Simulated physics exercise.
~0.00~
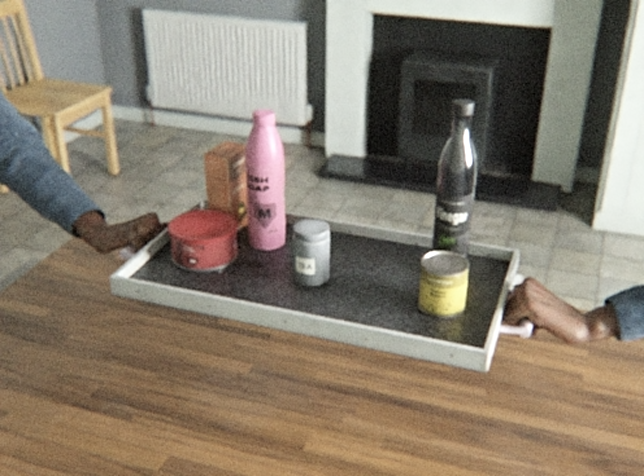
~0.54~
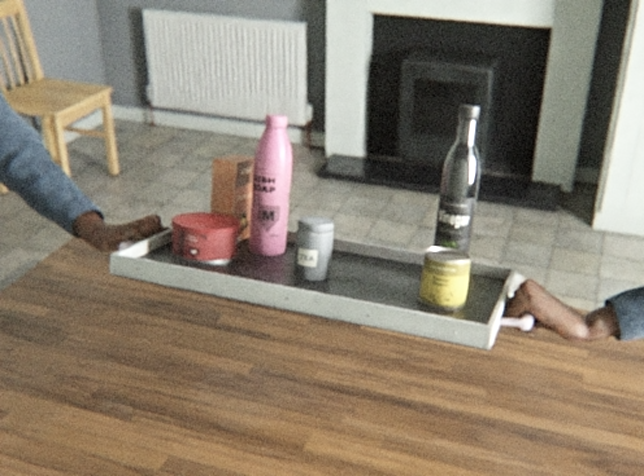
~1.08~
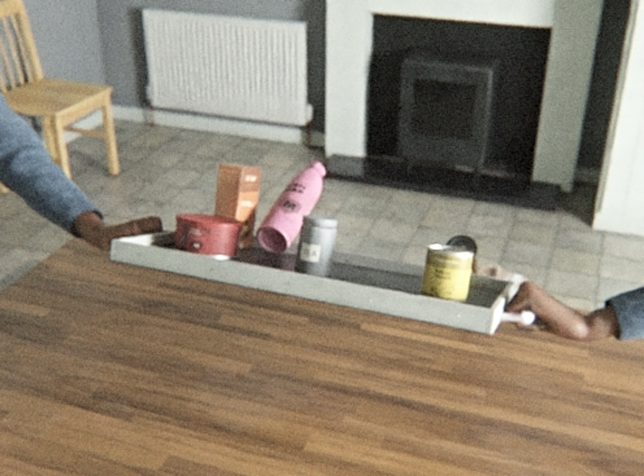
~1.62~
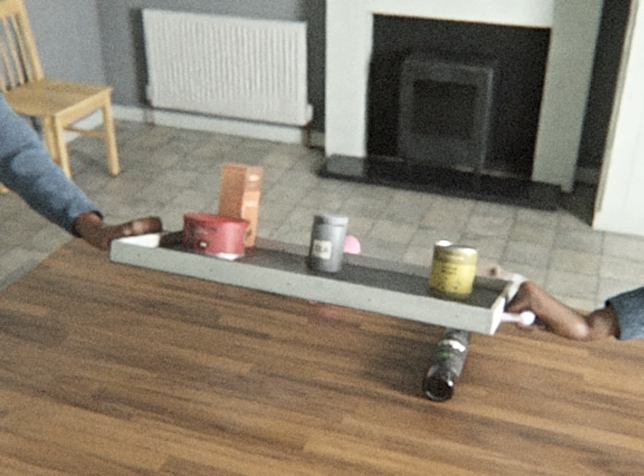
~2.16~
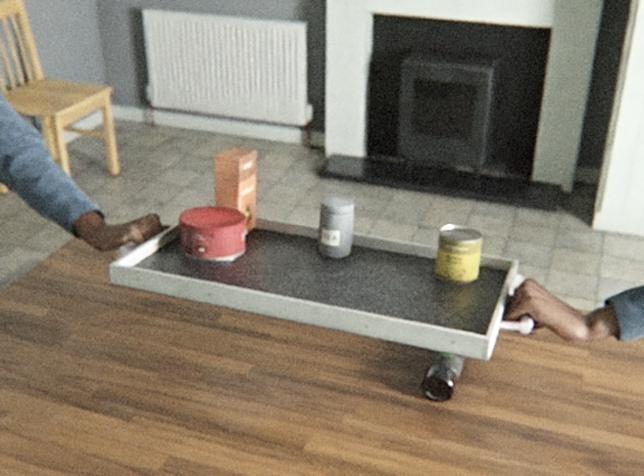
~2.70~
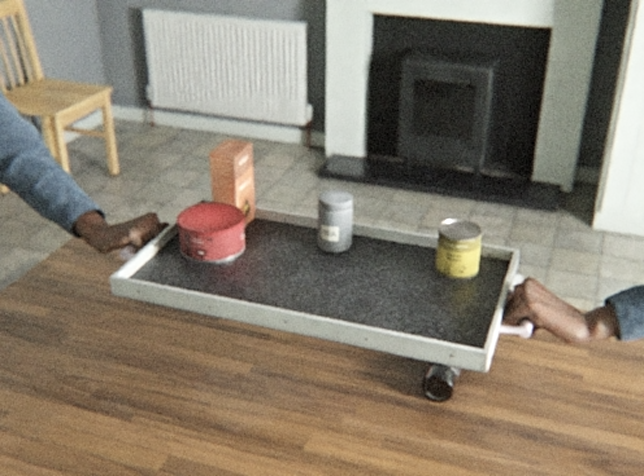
The footage shows two hands tilting a tray of containers away from the viewer above a wooden surface, so the black bottle and pink bottle topple off the far side; levelled again, it still holds the upright red tub, orange carton, grey jar and yellow tin, the last two slightly shifted.
